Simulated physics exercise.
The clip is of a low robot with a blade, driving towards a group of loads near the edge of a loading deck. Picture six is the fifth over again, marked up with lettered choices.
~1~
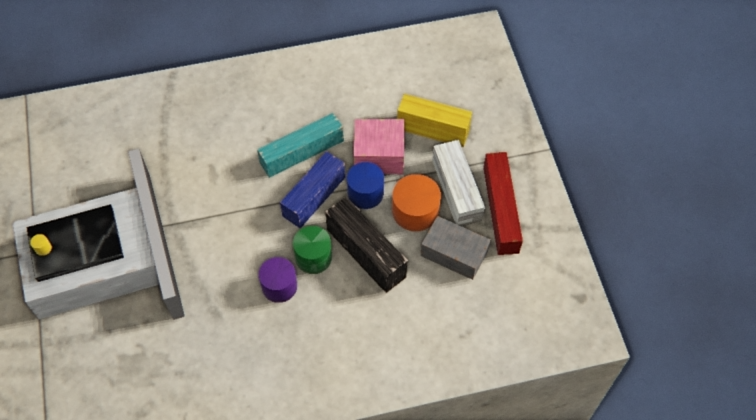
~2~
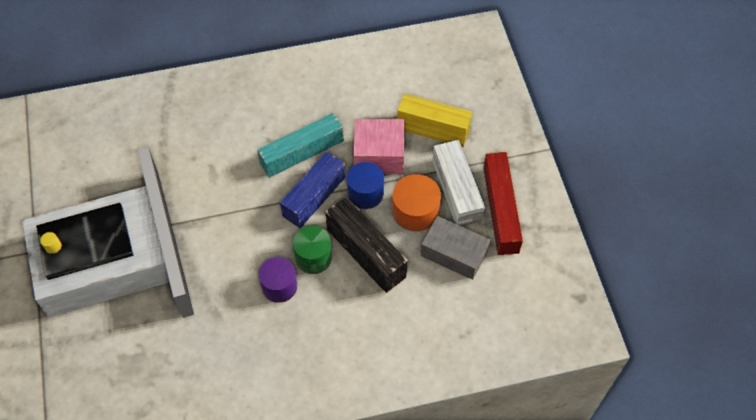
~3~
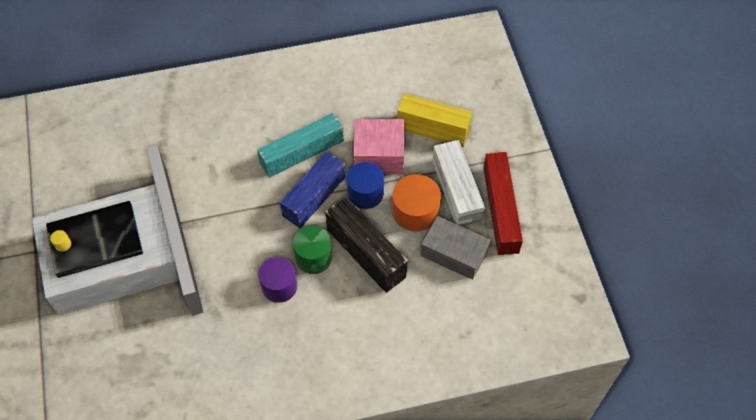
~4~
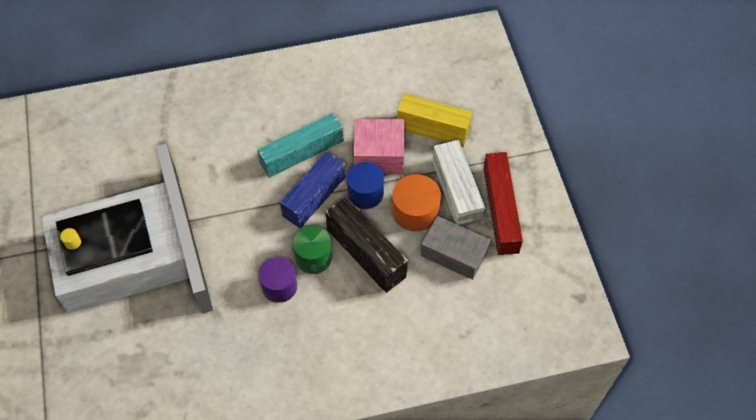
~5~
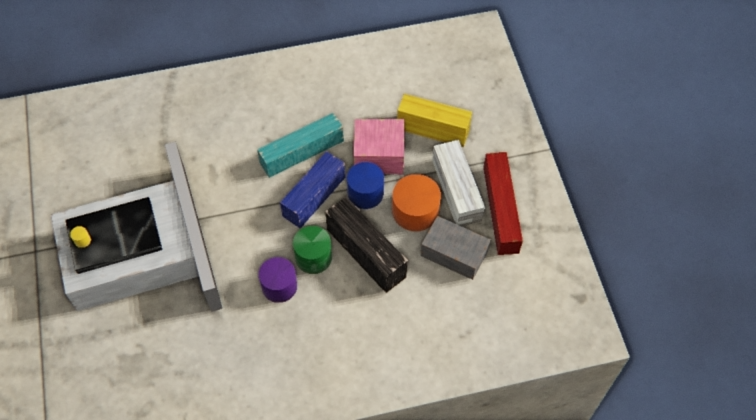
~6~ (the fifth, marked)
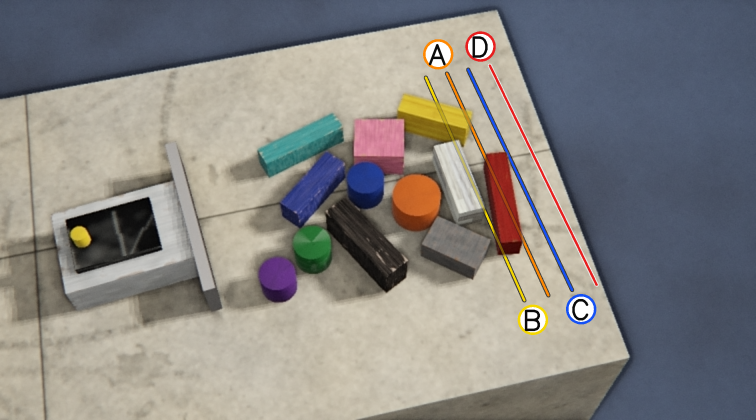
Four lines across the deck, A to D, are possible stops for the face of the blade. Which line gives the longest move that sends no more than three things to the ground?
It can go as far as B.
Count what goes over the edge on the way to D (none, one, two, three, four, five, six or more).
Six or more.
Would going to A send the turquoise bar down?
No.
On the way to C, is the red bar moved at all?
Yes.
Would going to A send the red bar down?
By then, yes.
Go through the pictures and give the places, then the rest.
In the first frame, black bar (366, 245); white stick (458, 184); red bar (503, 203).
In the second frame, robot (91, 237); turquoise bar (301, 145).
In the third frame, robot (101, 236); blue canister (366, 186).
In the fourth frame, robot (110, 234); blue bar (313, 190).
In the fifth frame, robot (120, 232); grey crate (455, 248); yellow stick (434, 121); purple canister (278, 280).
On the marked copy, A at (494, 177); B at (472, 181); C at (517, 172); D at (540, 168).
With B. Early on, robot (226, 211); turquoise bar (324, 139); purple canister (341, 273).
Further on, robot (330, 190); red bar (552, 177); white stick (512, 164).
At the end, robot (407, 175); red bar over the edge; white stick over the edge; three fallen.
As for the rest, A drops four; C drops seven; D drops nine.
